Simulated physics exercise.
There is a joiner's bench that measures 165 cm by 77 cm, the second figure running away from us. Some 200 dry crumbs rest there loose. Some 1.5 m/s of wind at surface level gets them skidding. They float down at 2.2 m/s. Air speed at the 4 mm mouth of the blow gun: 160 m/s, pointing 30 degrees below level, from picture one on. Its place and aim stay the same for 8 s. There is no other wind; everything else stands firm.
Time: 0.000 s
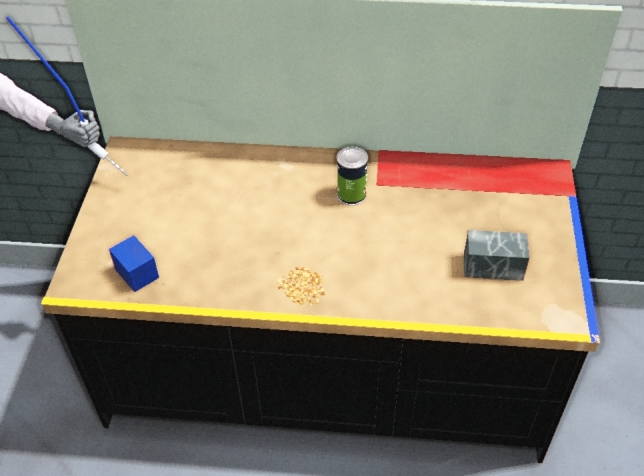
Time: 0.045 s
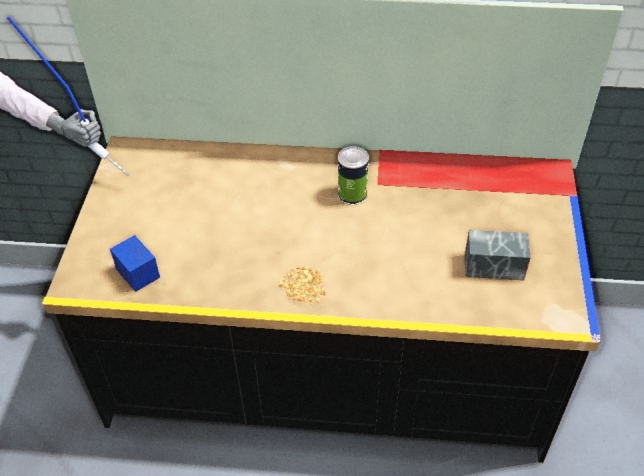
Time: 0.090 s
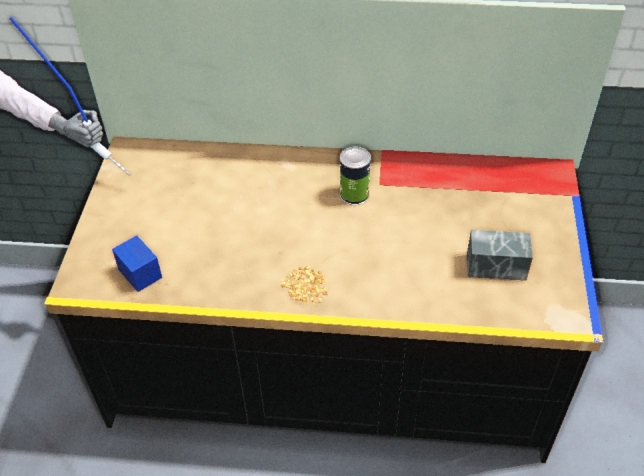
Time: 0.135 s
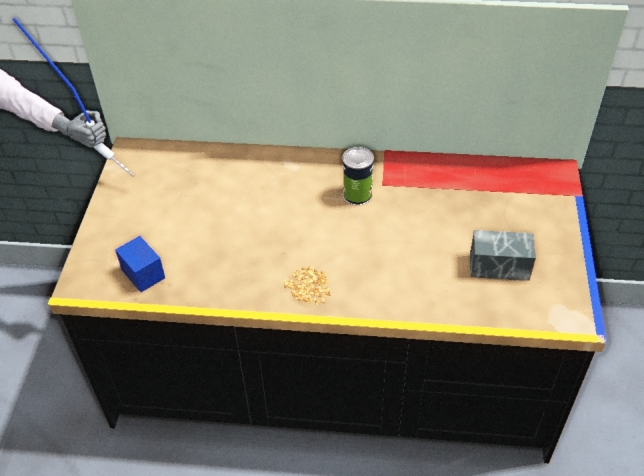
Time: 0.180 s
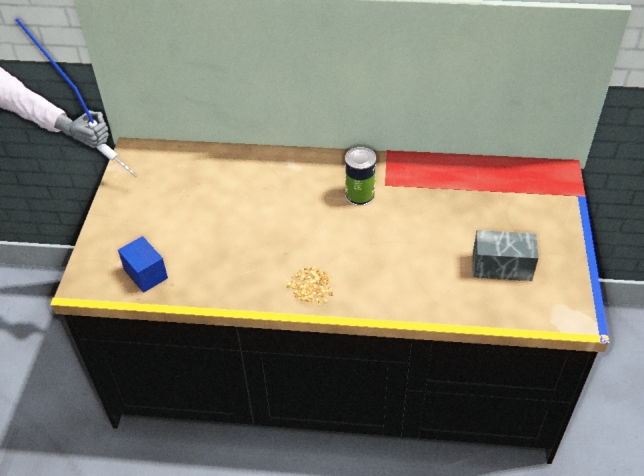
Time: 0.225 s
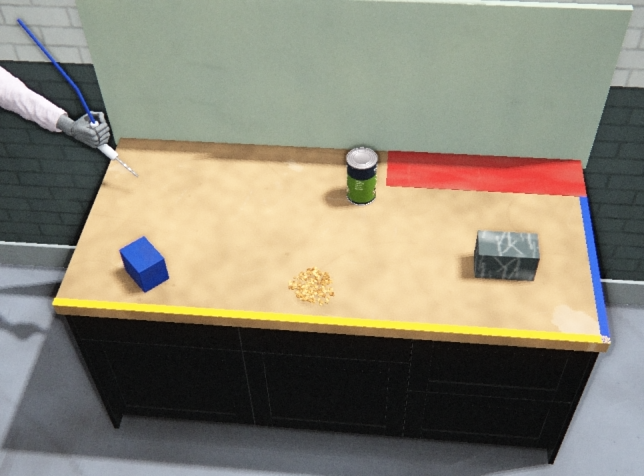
A gloved hand at the upper left holds a blow gun angled down over a wooden bench, barely moving as the view drifts very slightly, while the loose crumbs, blue block, green tin and dark patterned block stay still.
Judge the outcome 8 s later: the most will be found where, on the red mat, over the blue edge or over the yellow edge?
Most will be at the yellow one.
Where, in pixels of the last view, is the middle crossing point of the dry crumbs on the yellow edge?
Median crossing, approx. (368, 327).
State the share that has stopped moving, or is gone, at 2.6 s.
100 %.
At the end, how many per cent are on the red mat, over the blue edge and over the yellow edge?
I'd estimate around 0 per cent at red, 0 per cent at blue and 100 per cent at yellow.
After 1.6 s the count stands so, 100 % are over the yellow edge, 0 % on the red mat and 0 % over the blue edge.
After 2.6 s the count stands so, 100 % are over the yellow edge, 0 % on the red mat and 0 % over the blue edge.
After 4.4 s the count stands so, 100 % are over the yellow edge, 0 % on the red mat and 0 % over the blue edge.
After 8.0 s, at the end, 100 % are over the yellow edge, 0 % on the red mat and 0 % over the blue edge.
